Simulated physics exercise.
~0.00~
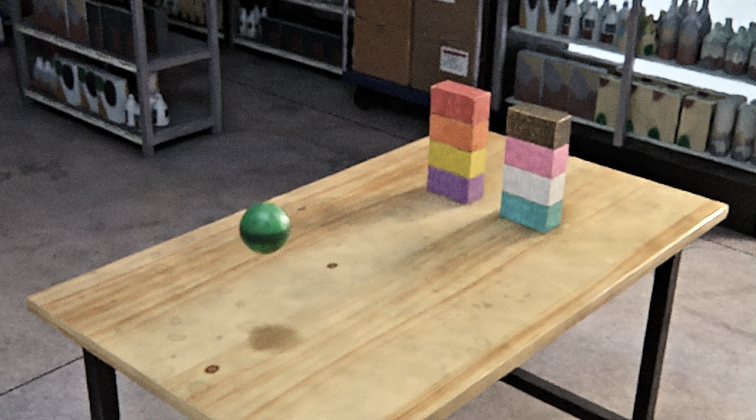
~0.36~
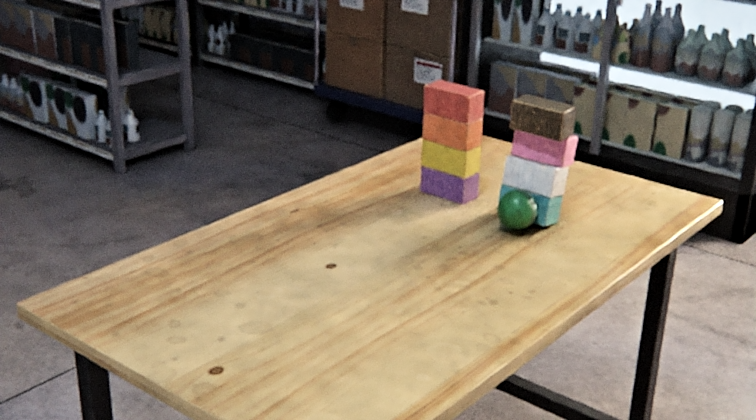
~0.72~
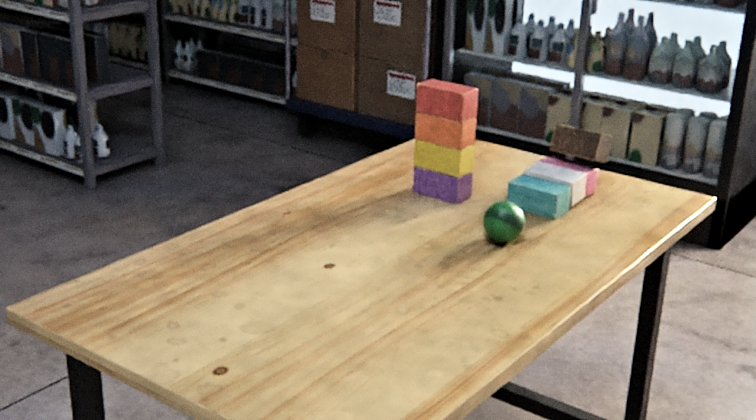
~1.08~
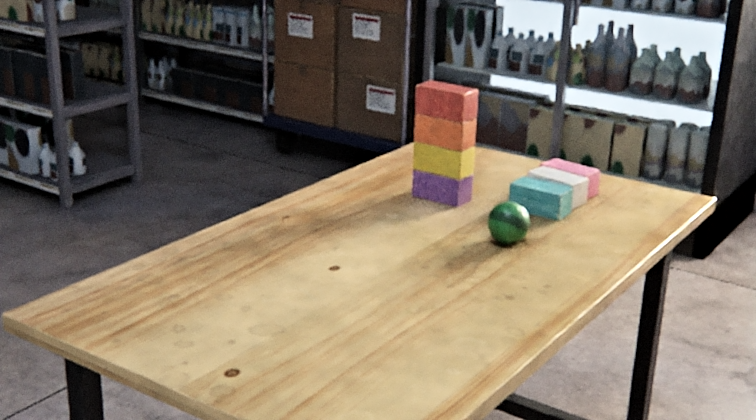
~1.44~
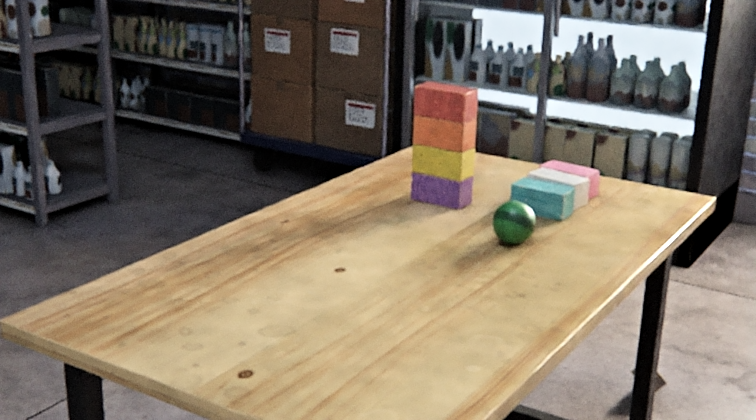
A green ball hits the right stack, toppling its four blocks, and the dark one falls off.
